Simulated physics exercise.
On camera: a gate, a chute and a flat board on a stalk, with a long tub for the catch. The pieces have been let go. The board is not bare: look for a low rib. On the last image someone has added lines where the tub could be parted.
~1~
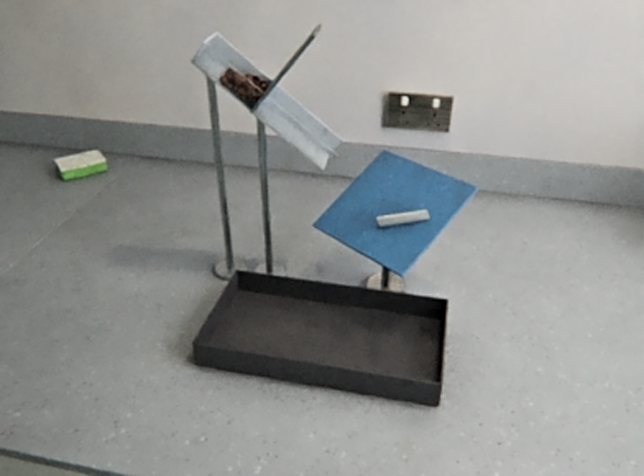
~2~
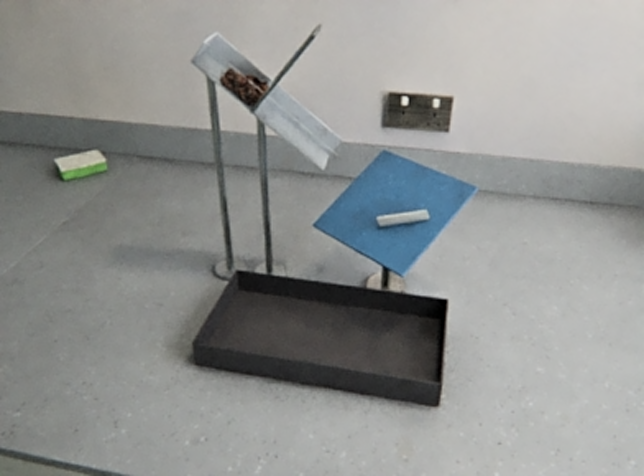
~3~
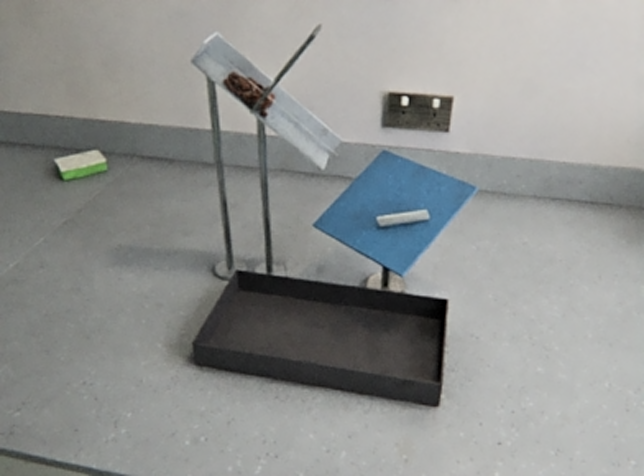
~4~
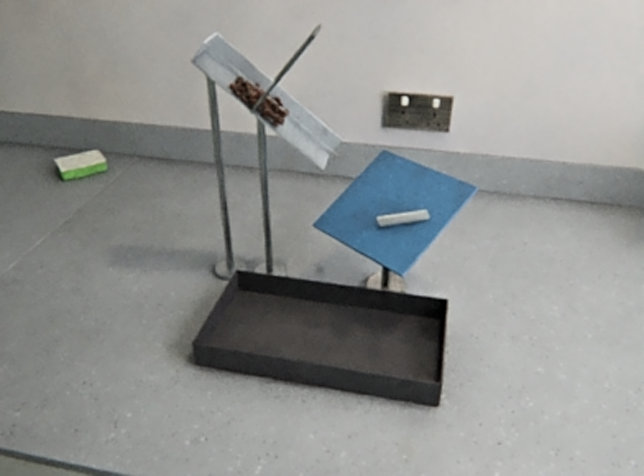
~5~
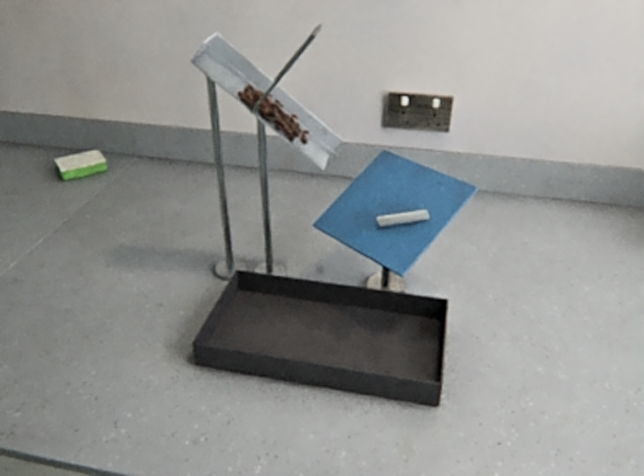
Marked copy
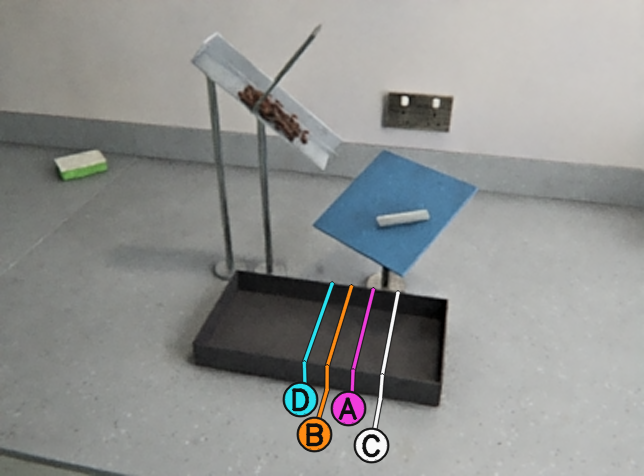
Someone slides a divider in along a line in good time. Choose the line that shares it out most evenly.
Go for D.
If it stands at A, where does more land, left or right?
Left.
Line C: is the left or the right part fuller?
The left side.
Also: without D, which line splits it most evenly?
B it is.
On the marked copy, line A crosses the front rim at (353, 369); line B crosses the front rim at (327, 365); line C crosses the front rim at (382, 374); line D crosses the front rim at (304, 361).
For line A, of what is caught, all but a few on the left of the divider, only a few on the right.
For line B, of what is caught, the bulk on the left of the divider, a small share on the right.
For line C, of what is caught, the whole lot on the left of the divider, none at all on the right.
For line D, of what is caught, close to half on the left of the divider, close to half on the right.
